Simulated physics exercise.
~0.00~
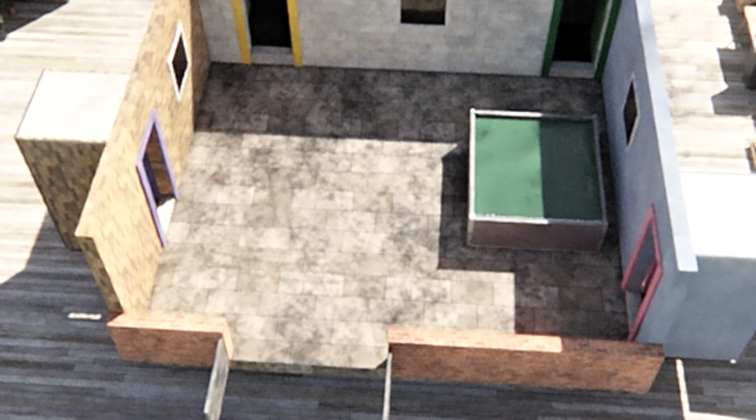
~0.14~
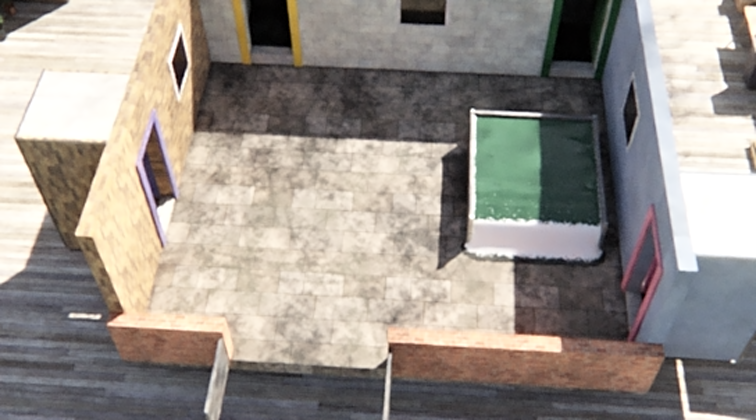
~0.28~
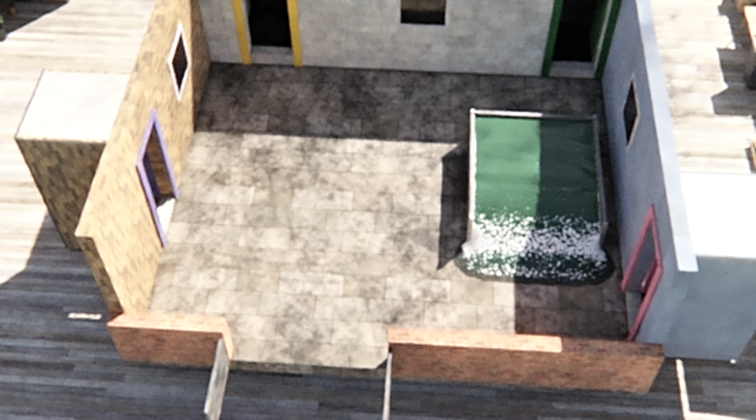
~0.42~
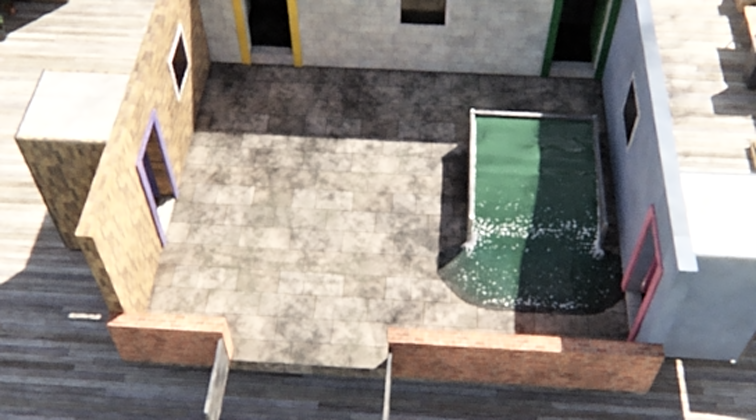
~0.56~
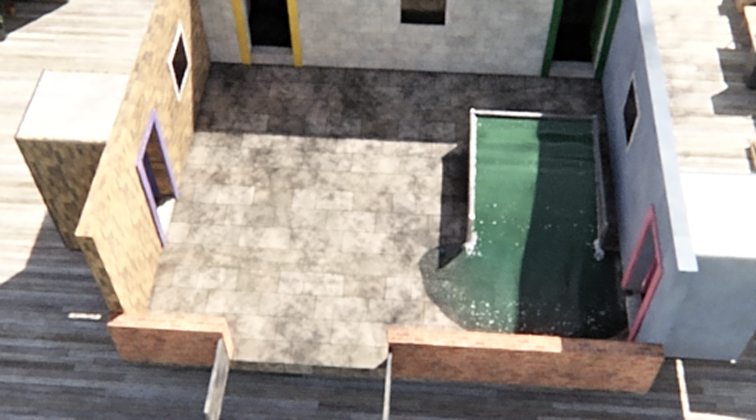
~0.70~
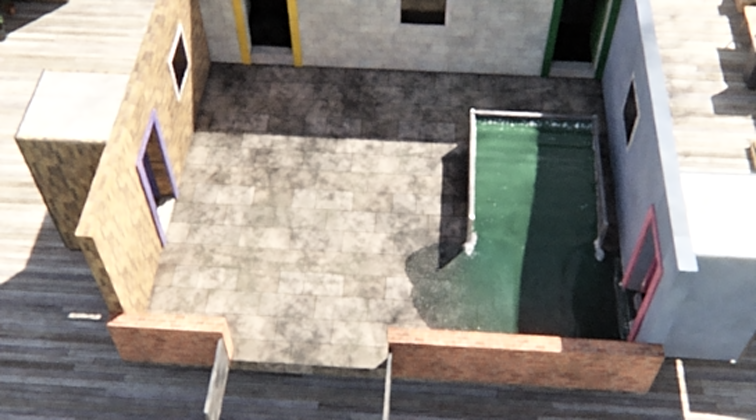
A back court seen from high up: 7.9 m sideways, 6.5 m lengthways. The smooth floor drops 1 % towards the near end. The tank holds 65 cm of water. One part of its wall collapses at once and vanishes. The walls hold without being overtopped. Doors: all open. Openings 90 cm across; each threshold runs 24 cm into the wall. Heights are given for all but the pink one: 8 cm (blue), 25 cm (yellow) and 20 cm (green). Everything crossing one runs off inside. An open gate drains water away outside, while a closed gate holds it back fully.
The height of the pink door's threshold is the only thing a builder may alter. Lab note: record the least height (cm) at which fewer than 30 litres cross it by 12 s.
Least height: 31 cm.
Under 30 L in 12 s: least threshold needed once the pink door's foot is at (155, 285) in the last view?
It needs about 13.0 cm.
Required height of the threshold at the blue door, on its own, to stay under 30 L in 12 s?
The blue door needs around 8.5 cm.
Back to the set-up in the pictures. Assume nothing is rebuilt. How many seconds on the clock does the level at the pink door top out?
Peak: Close to 2.4 s.
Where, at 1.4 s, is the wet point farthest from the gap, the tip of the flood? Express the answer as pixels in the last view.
(373, 354).
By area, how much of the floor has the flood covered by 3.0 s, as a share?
Roughly 30 percent of the floor is wet.
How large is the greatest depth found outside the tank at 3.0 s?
Roughly 36 cm.
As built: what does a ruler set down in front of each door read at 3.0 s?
In cm: Blue 0, pink 30, yellow 0, green 0.
After 1.4 s water covers 20 % of the floor, deepest (50 cm) near (624, 370); 16 cm at the pink door, 5 litres in over its 8 cm threshold.
After 3.0 s water covers 30 % of the floor, deepest (36 cm) near (613, 369); 30 cm at the pink door, 202 litres in over its 8 cm threshold.
After 12.0 s water covers 95 % of the floor, deepest (8 cm) near (139, 340); 7 cm at the pink door, 418 litres in over its 8 cm threshold.
At the pink door as built, the water arrived by 0.6 s and peaked near 34 cm at 2.4 s.
Run again over the same 12 s with other heights there, 42 litres in over 28.5 cm, 17 litres over 33.5 cm. The limit of 30 litres is kept from about 31 cm up.
